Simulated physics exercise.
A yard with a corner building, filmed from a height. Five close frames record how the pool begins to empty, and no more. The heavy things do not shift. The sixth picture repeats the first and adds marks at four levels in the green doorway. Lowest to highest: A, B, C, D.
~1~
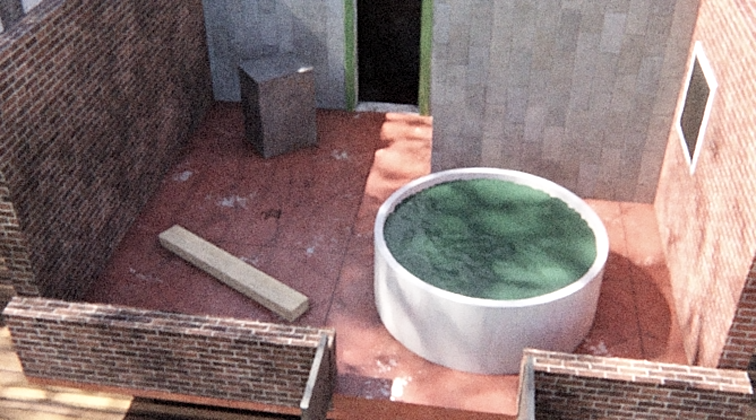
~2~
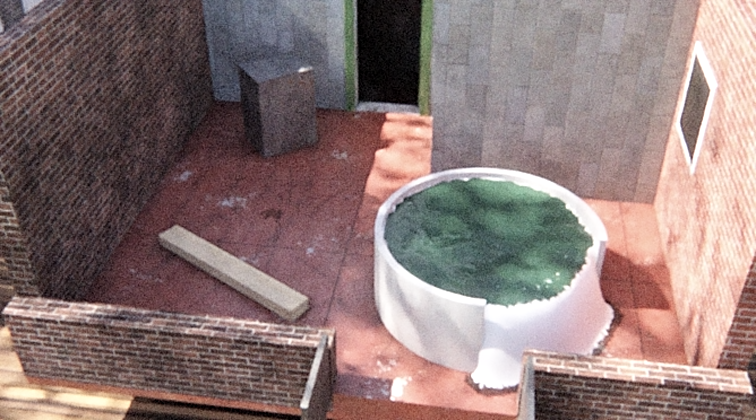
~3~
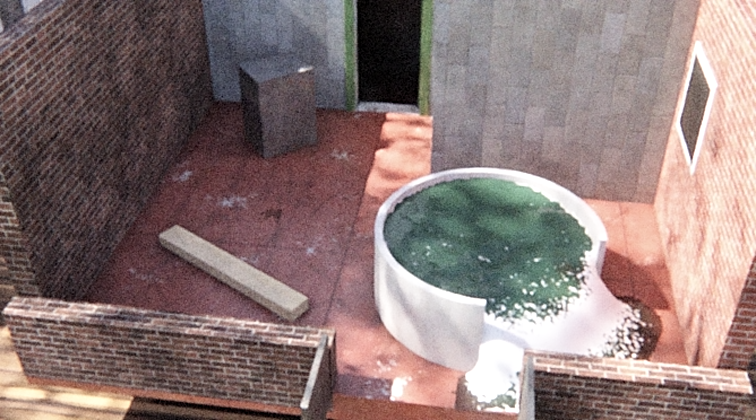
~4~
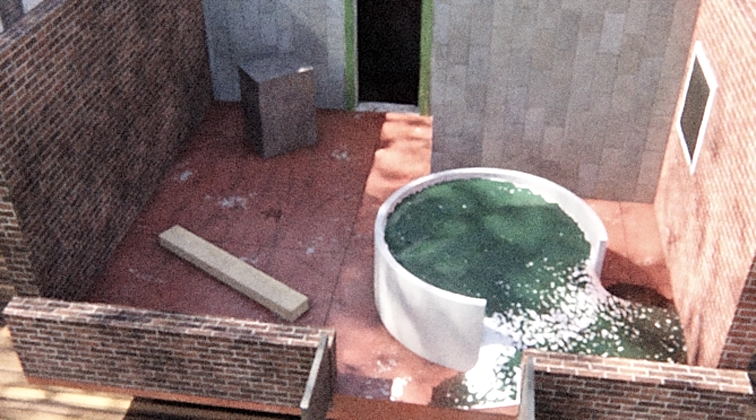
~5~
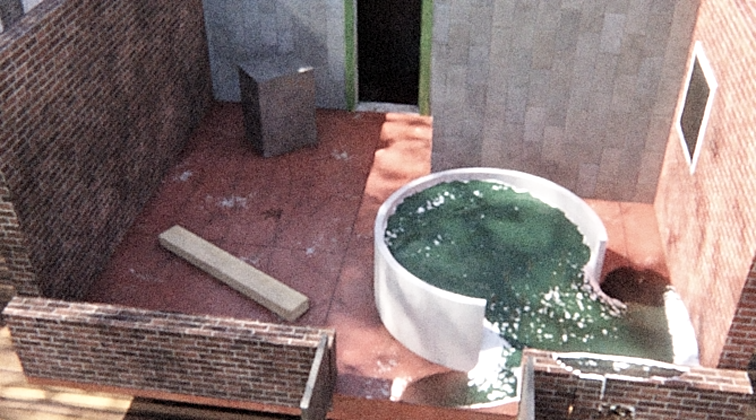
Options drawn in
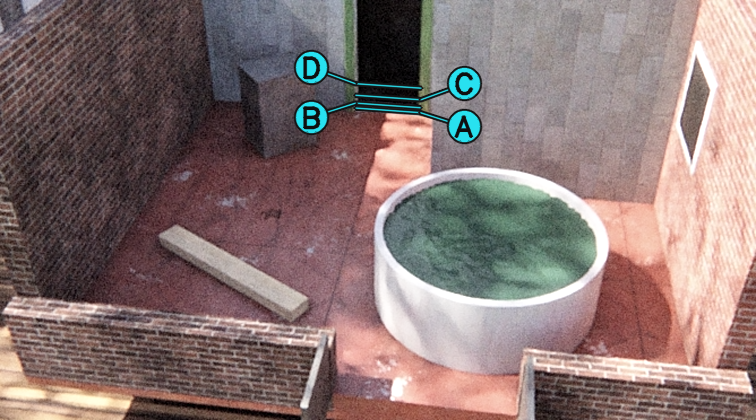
We see a brick-walled yard with a round white pool of green water; a section of the pool's front right side opens, and water pours out, flecked with white foam, spreading across the red ground toward the right-hand wall.
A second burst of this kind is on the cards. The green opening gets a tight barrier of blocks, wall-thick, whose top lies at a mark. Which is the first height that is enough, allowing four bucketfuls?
A.
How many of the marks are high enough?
All of them.
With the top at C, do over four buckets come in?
No, that is safe.
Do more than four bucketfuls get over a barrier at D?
No.
In cyan, A at (387, 110); B at (387, 105); C at (388, 97); D at (388, 85); from the bottom up A, B, C, D.
With A, a splash gets over, under a bucket.
With B, nothing gets over.
With C, nothing gets over.
With D, nothing gets over.
